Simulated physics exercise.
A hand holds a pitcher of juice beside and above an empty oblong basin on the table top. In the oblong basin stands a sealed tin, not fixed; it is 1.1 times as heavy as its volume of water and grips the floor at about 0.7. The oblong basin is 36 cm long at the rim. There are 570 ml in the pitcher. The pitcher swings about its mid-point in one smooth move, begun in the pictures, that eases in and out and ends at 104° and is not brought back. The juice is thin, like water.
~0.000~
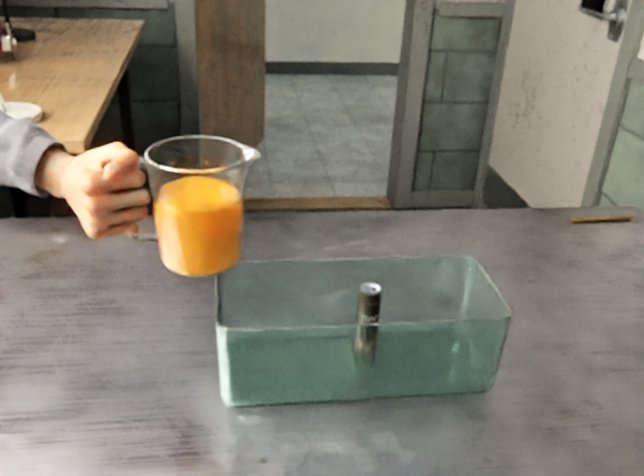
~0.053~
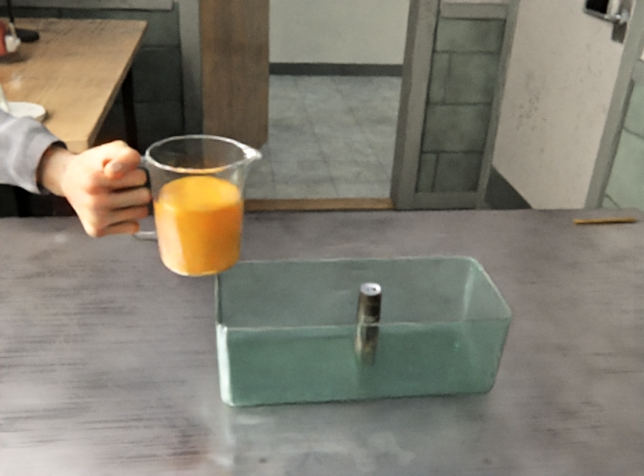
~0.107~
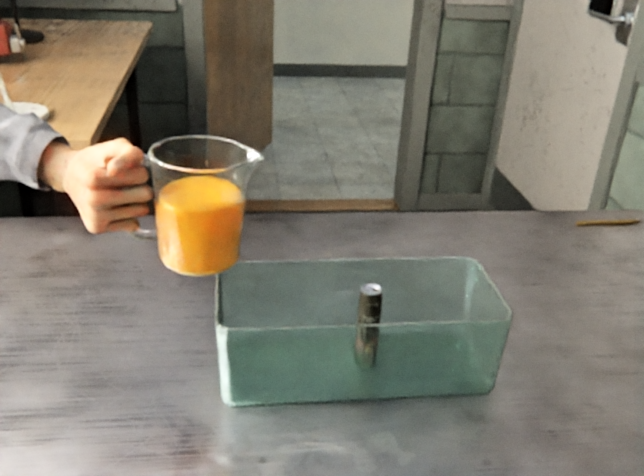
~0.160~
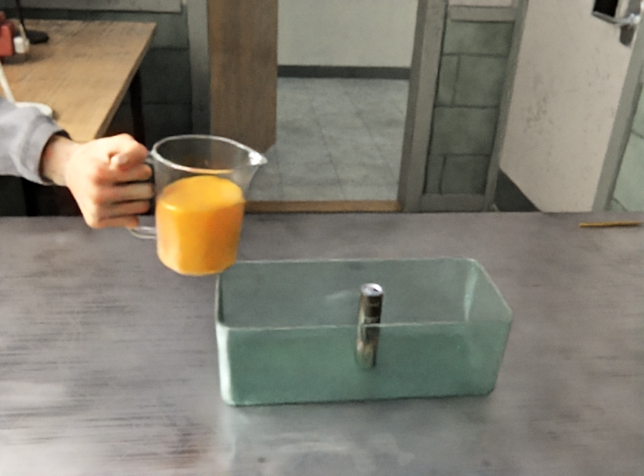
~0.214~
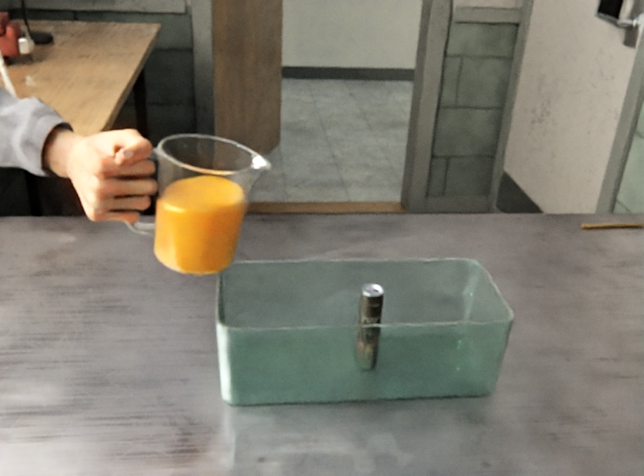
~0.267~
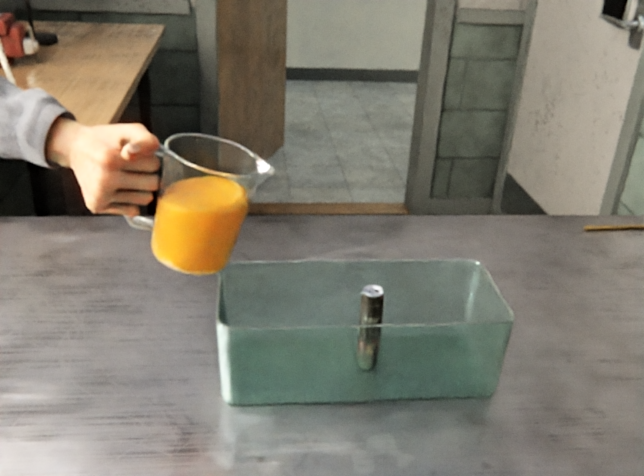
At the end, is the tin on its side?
It stays up.
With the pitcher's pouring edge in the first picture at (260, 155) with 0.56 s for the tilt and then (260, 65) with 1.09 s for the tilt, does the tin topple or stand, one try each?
First it stays up; then it remains upright.
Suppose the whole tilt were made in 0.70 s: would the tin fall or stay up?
Then it stays up.
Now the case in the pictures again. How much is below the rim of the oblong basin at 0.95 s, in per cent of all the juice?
Near 48 in a hundred.
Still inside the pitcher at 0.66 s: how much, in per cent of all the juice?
Near 92 in a hundred.
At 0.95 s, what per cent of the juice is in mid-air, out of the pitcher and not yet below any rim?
Near 18 in a hundred.
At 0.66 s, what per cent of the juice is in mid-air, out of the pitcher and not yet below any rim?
Near 8 in a hundred.
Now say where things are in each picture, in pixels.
The first picture shows tilt 0°; pouring edge (260, 154); surface from (155, 191) to (242, 190); the oblong basin's rim runs from (216, 295) to (493, 285); the tin's top is at (370, 292).
The second picture shows tilt 1°; pouring edge (261, 155); surface from (156, 191) to (242, 190).
The third picture shows tilt 2°; pouring edge (264, 157); surface from (157, 190) to (243, 190).
The fourth picture shows tilt 5°; pouring edge (267, 160); surface from (159, 191) to (244, 191).
The fifth picture shows tilt 10°; pouring edge (271, 165); surface from (160, 191) to (247, 191).
The sixth picture shows tilt 15°; pouring edge (275, 171); surface from (161, 191) to (250, 191).
Then, 0.66 s in, the tilt is 70° and 92 per cent is still to pour; the tin stands where it began.
Then, 0.95 s in, the tilt is 100° and 34 per cent is still to pour; the tin stands where it began.
Then, 1.26 s in, the tilt is 104° and 3 per cent is still to pour; the tin stands where it began.
Then, 1.59 s in, the tilt is 104° and 0 per cent is still to pour; the tin stands where it began.
Finally, the tin stands where it began.
